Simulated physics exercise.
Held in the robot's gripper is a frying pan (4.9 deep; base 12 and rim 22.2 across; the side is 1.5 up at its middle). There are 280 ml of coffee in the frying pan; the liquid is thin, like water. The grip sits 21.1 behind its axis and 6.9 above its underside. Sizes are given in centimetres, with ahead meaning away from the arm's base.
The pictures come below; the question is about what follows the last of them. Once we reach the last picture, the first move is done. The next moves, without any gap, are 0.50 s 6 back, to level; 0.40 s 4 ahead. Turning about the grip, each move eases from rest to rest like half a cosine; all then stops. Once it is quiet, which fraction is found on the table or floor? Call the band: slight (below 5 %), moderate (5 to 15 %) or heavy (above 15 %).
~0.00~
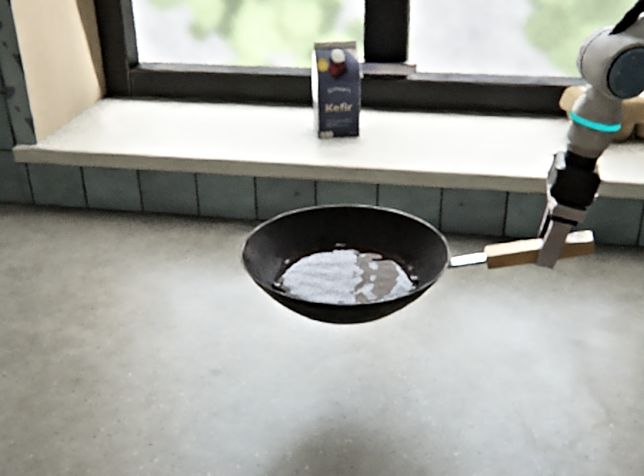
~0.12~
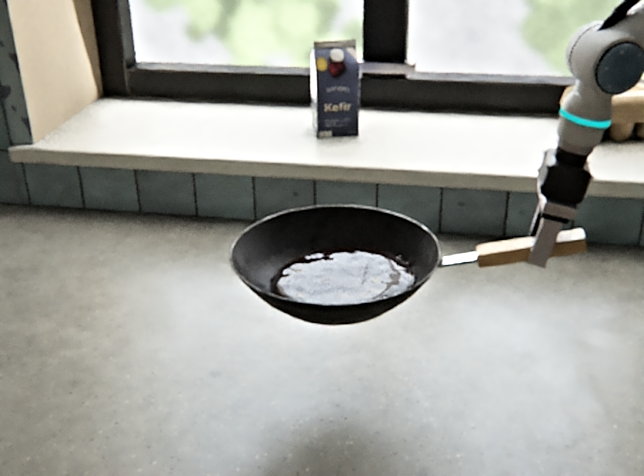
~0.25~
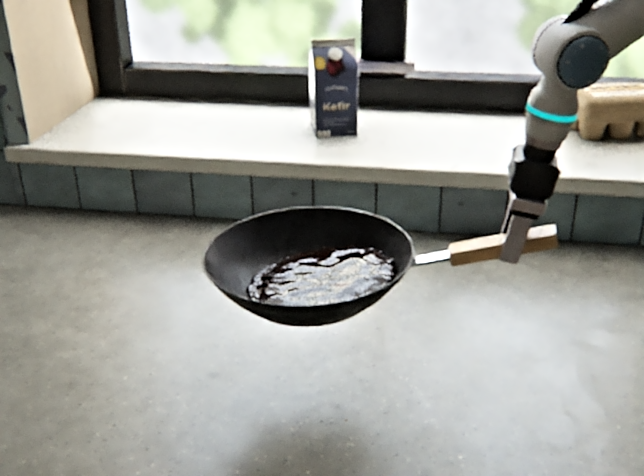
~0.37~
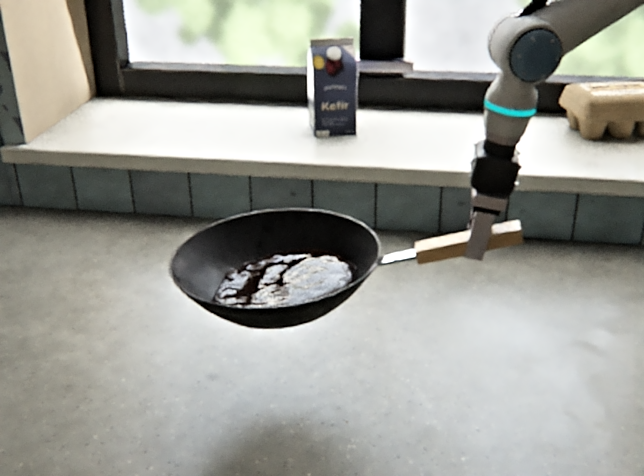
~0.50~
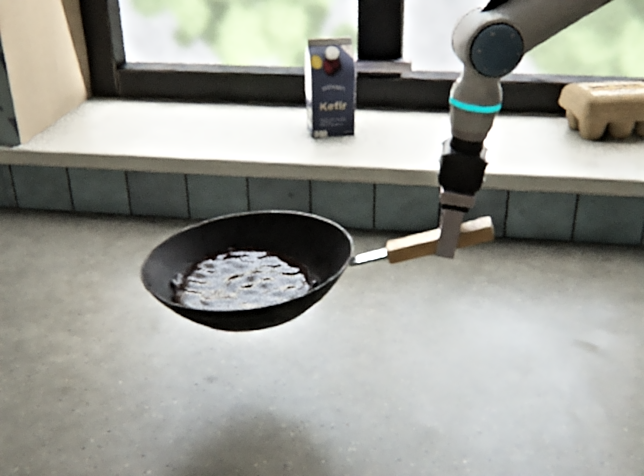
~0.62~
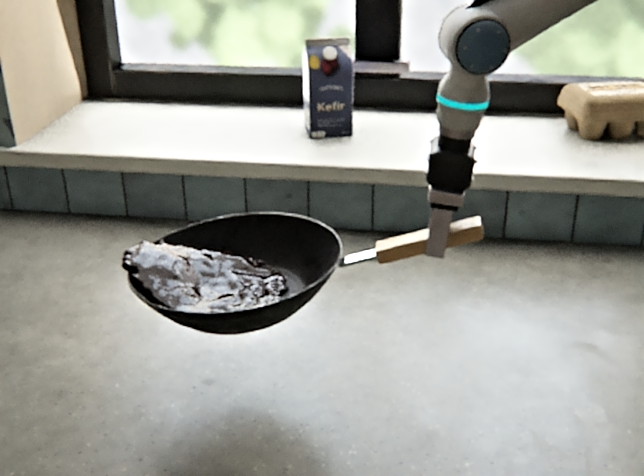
Moderate.
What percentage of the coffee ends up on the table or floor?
Estimate: Roughly 8 per cent.
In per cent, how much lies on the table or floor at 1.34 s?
Share: Around 7 %.
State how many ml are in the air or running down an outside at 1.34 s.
Outside the vessels: Near 0 ml.
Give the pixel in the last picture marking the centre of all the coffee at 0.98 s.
Around (289, 281).
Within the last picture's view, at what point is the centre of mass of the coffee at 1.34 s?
Centre pixel approx. (290, 277).
After 0.98 s, level, liquid up to 15 above the table; 265 ml in the frying pan, 20 ml on the table or floor.
After 1.34 s, level, liquid up to 15 above the table; 265 ml in the frying pan, 20 ml on the table or floor.
After 1.72 s, level, liquid up to 16 above the table; 265 ml in the frying pan, 20 ml on the table or floor.
After 2.52 s, level, liquid up to 15 above the table; 265 ml in the frying pan, 20 ml on the table or floor.
In the end, 265 ml in the frying pan, 20 ml on the table or floor. That is 8 % on the table or floor.
